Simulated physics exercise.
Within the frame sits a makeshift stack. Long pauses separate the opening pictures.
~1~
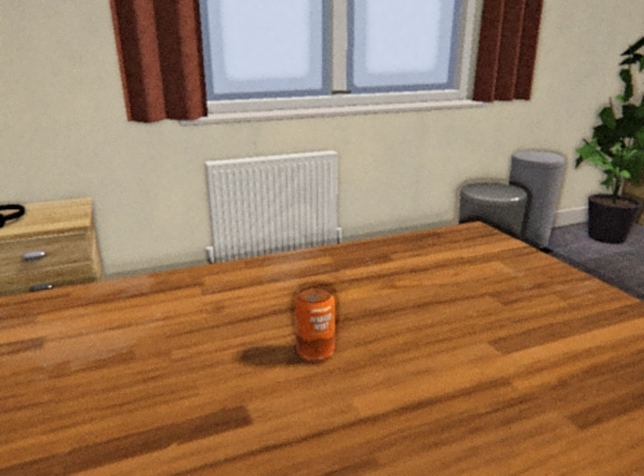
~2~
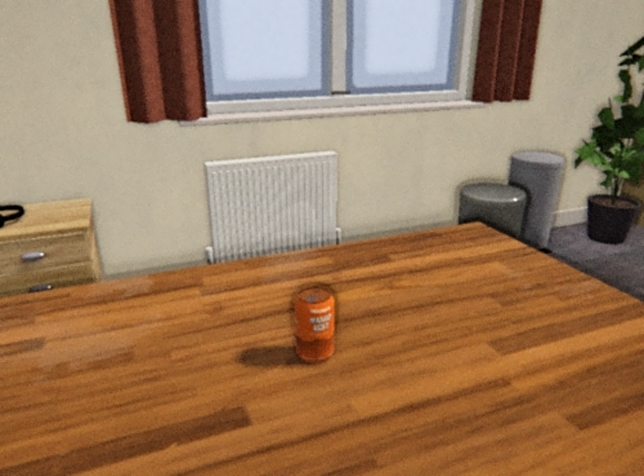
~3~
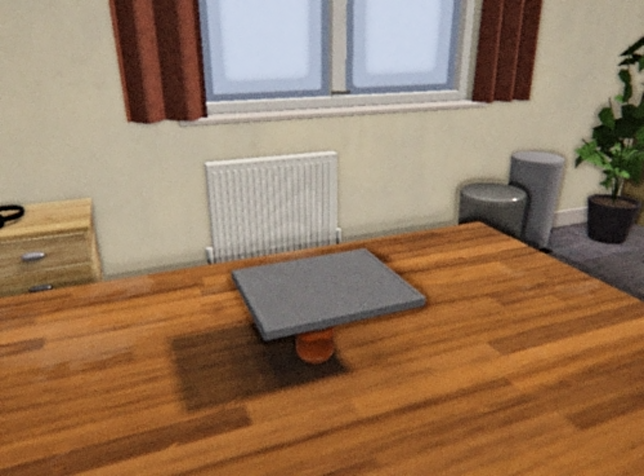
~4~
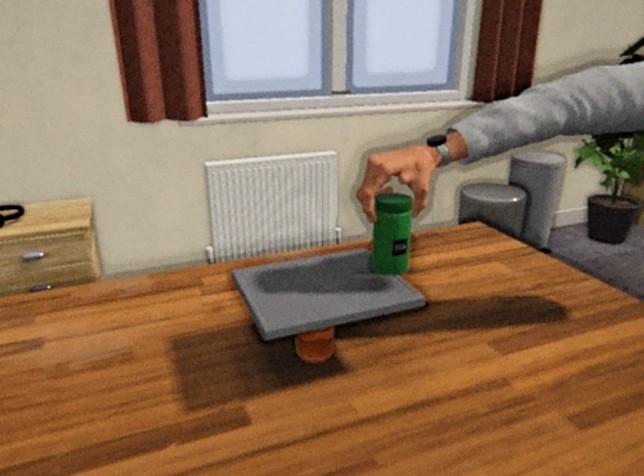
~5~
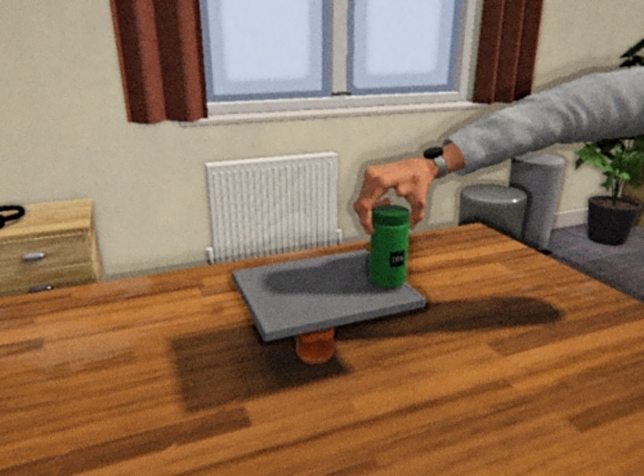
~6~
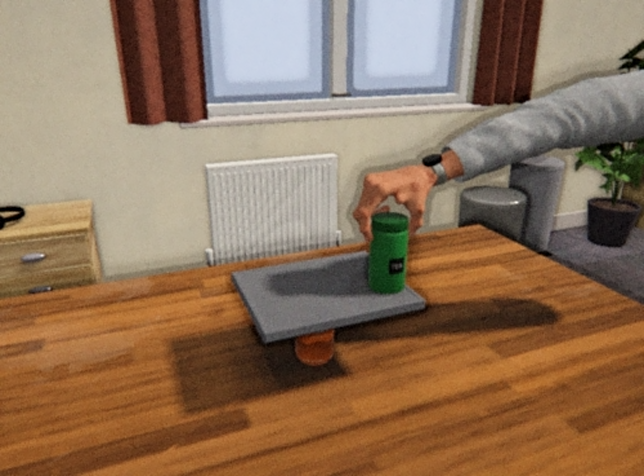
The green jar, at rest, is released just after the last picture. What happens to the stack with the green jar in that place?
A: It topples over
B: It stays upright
Option A: It topples over.
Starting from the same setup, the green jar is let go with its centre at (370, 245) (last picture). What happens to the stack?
Well, it crumbles then.
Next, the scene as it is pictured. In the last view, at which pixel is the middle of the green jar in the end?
Look near (464, 333) in the final picture.
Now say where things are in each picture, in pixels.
In the first picture, the last thing is not in view yet; orange can (315, 325).
In the second picture, the last thing is not in view yet; orange can (315, 325).
In the third picture, the last thing is not in view yet.
In the fourth picture, still above its spot; green jar (392, 234).
In the fifth picture, still above its spot; green jar (389, 245).
In the sixth picture, in place under the hand; green jar (388, 253).
Then, 0.40 s later than the last frame, green jar now fallen; grey lid tilted by 60°.
Then, 0.50 s later than the last frame, grey lid tilted by 65°.
When it is over, fallen, green jar and grey lid; orange can as before. End places, in pixels of the last picture, green jar near (464, 332). The stack comes apart.
